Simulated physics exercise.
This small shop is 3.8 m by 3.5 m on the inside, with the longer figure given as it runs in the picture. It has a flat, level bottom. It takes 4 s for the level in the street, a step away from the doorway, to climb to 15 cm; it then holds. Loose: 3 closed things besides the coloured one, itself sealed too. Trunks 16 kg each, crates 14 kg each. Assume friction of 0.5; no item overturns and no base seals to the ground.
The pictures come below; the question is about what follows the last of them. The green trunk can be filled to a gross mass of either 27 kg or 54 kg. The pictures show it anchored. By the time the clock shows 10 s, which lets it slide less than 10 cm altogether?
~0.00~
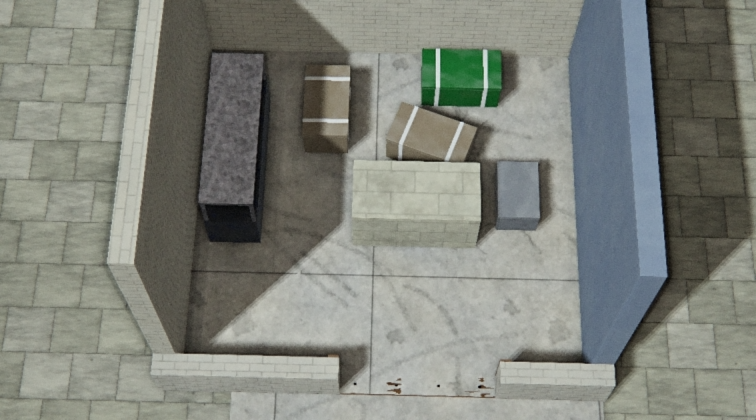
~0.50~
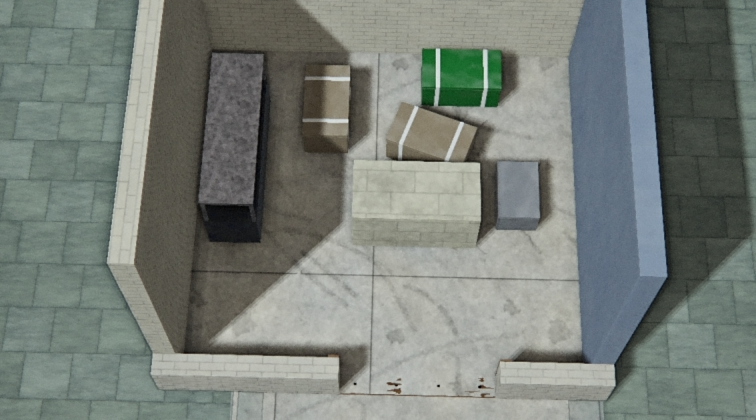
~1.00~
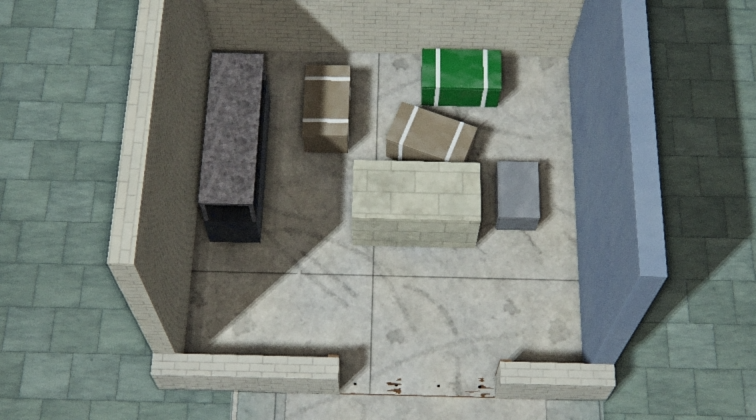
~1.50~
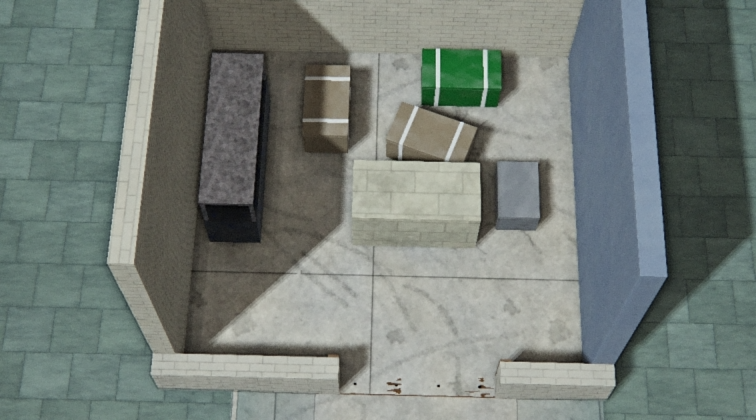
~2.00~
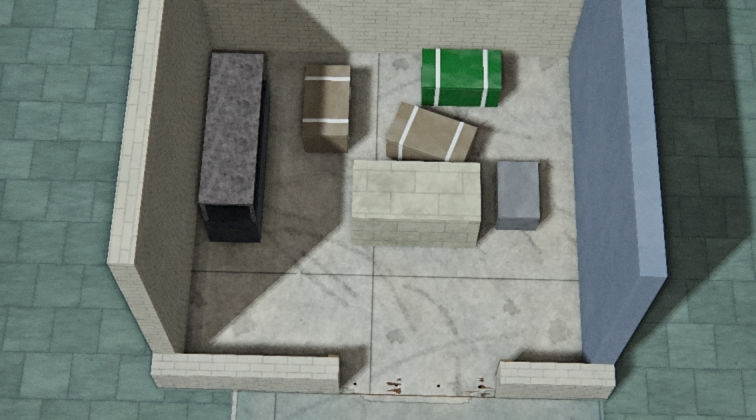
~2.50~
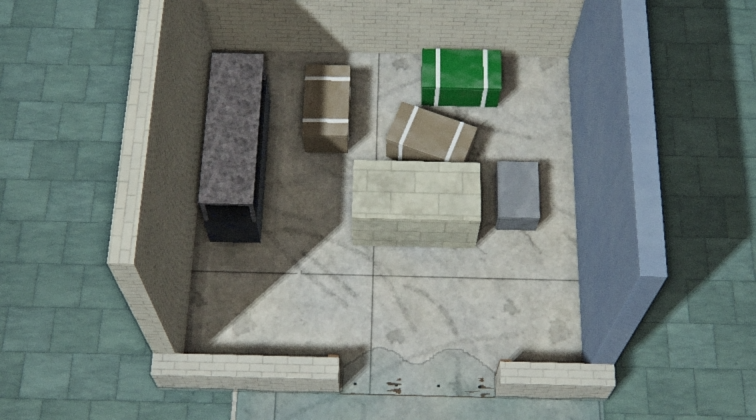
The lighter filling is enough.
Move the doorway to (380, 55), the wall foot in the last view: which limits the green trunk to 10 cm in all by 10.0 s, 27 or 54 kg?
If so, only the heavier one succeeds.
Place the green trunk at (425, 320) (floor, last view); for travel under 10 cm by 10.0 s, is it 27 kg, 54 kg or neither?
Result: Heavy passes, light fails.
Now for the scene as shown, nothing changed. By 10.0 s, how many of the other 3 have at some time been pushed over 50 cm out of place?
Answer: 0.
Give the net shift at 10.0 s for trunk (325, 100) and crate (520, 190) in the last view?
10 cm, 30 cm.
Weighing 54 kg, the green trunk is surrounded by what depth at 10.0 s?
About 6 cm.
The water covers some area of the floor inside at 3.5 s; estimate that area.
Wet area: Approx. 1.5 m2.
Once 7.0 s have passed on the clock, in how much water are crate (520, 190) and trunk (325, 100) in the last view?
I'd put it at 4 cm and 2 cm respectively.
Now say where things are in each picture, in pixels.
The green trunk at (462, 68), on the bottom; water covers 0.0 m2; 0 of 4 have shifted, in the first picture.
The green trunk at (462, 68), on the bottom; 0.0 m2 under water; 0 of 4 have shifted, in the second picture.
The green trunk at (462, 68) rests on the ground; water covers 0.0 m2; 0 of 4 have shifted, in the third picture.
The green trunk at (462, 68), on the bottom; 0.0 m2 under water; 0 of 4 have shifted, in the fourth picture.
The green trunk at (462, 68), on the bottom; 0.0 m2 under water; 0 of 4 have shifted, in the fifth picture.
The green trunk at (462, 68) rests on the ground; 0.2 m2 under water; 0 of 4 have shifted, in the sixth picture.
After 3.5 s the green trunk would be 0 cm from its start with 27 kg and 0 cm from its start with 54 kg; 0 cm of water round it then.
After 4.5 s the green trunk would be 0 cm from its start with 27 kg and 0 cm from its start with 54 kg; 0 cm of water round it then.
After 7.0 s the green trunk would be 0 cm from its start with 27 kg and 0 cm from its start with 54 kg; 1 cm of water round it then.
After 10.0 s the green trunk would be 0 cm from its start with 27 kg and 0 cm from its start with 54 kg; 6 cm of water round it then.
